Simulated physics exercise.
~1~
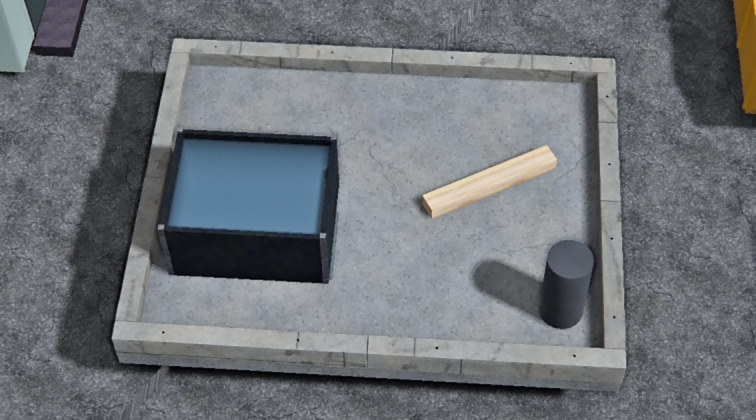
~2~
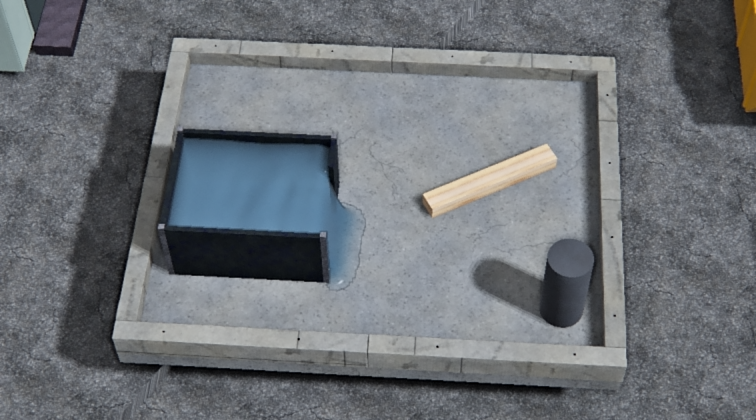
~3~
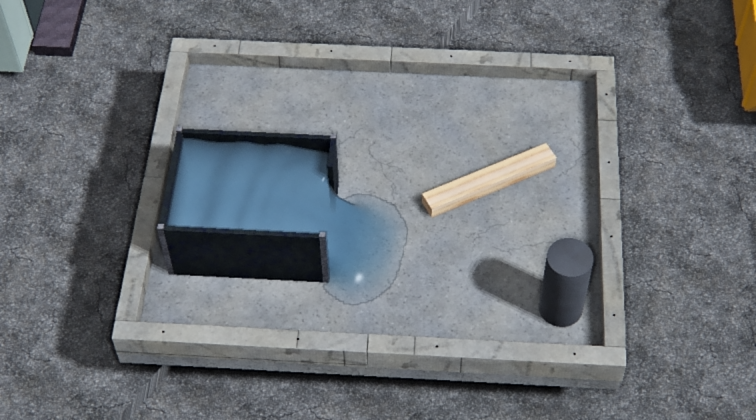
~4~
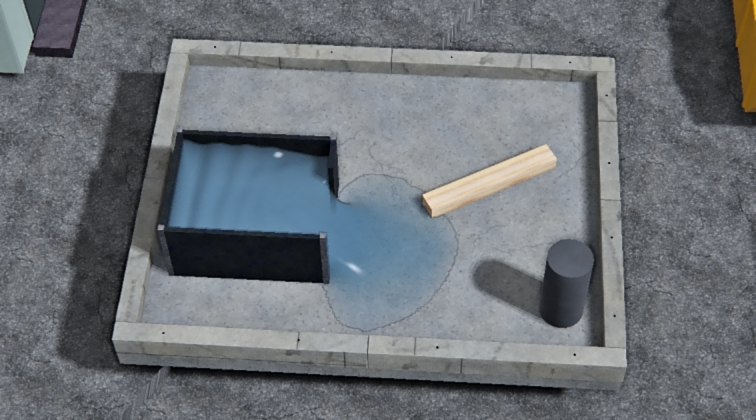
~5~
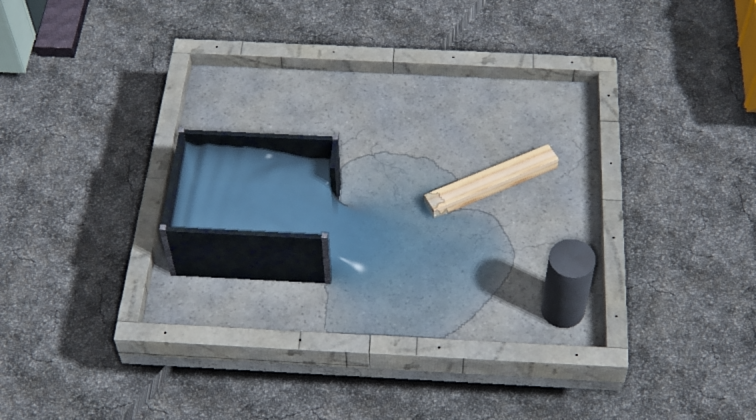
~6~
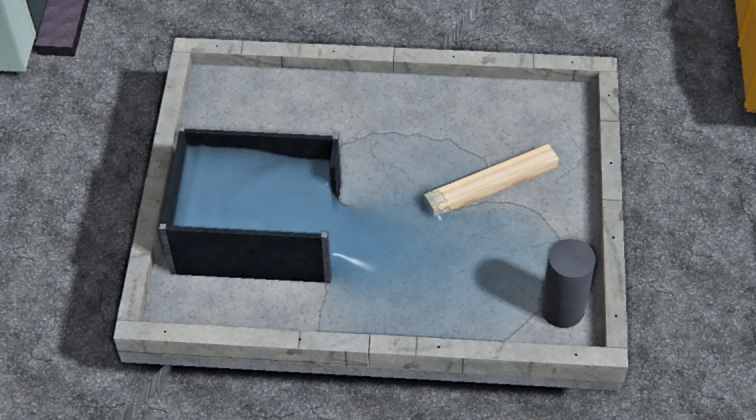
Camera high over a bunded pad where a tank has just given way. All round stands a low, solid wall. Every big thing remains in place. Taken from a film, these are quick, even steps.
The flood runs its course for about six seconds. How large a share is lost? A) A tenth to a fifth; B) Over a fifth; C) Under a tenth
A, A tenth to a fifth.
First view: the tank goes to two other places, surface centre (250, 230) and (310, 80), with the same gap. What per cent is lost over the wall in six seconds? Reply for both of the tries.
14 and 16 per cent.
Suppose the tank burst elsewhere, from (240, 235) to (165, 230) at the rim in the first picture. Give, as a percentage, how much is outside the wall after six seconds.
My estimate is 32 percent.
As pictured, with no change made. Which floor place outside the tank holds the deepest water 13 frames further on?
It will be deepest around (590, 356).
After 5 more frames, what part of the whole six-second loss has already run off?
It comes to around 0 per cent.
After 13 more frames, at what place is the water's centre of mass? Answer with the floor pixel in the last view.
The water's centre sits above (418, 236).
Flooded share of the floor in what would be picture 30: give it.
It should be close to 70 %.
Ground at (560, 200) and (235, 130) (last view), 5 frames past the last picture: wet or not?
In the order you gave them, they come out waterlogged and unflooded.
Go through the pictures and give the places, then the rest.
In the first picture, still water in the open tank at (250, 187).
In the second picture, water pours out at (327, 229) and has run to (332, 286).
In the third picture, water pours out at (326, 232) and has run to (394, 217).
In the fourth picture, the front is at (449, 237), out from the gap at (327, 234).
In the fifth picture, water pours out at (329, 235) and has run to (506, 261).
In the sixth picture, the front is at a hidden place, out from the gap at (328, 234).
A moment on, water covers 35 % of the floor; the low wall has let 0 % over.
Next, water covers 45 % of the floor; the low wall has let 0 % over.
Then, water covers 55 % of the floor; the low wall has let 8 % over.
Later, water covers 55 % of the floor; the low wall has let 12 % over.
In the end, water covers 80 % of the floor; the low wall has let 12 % over.
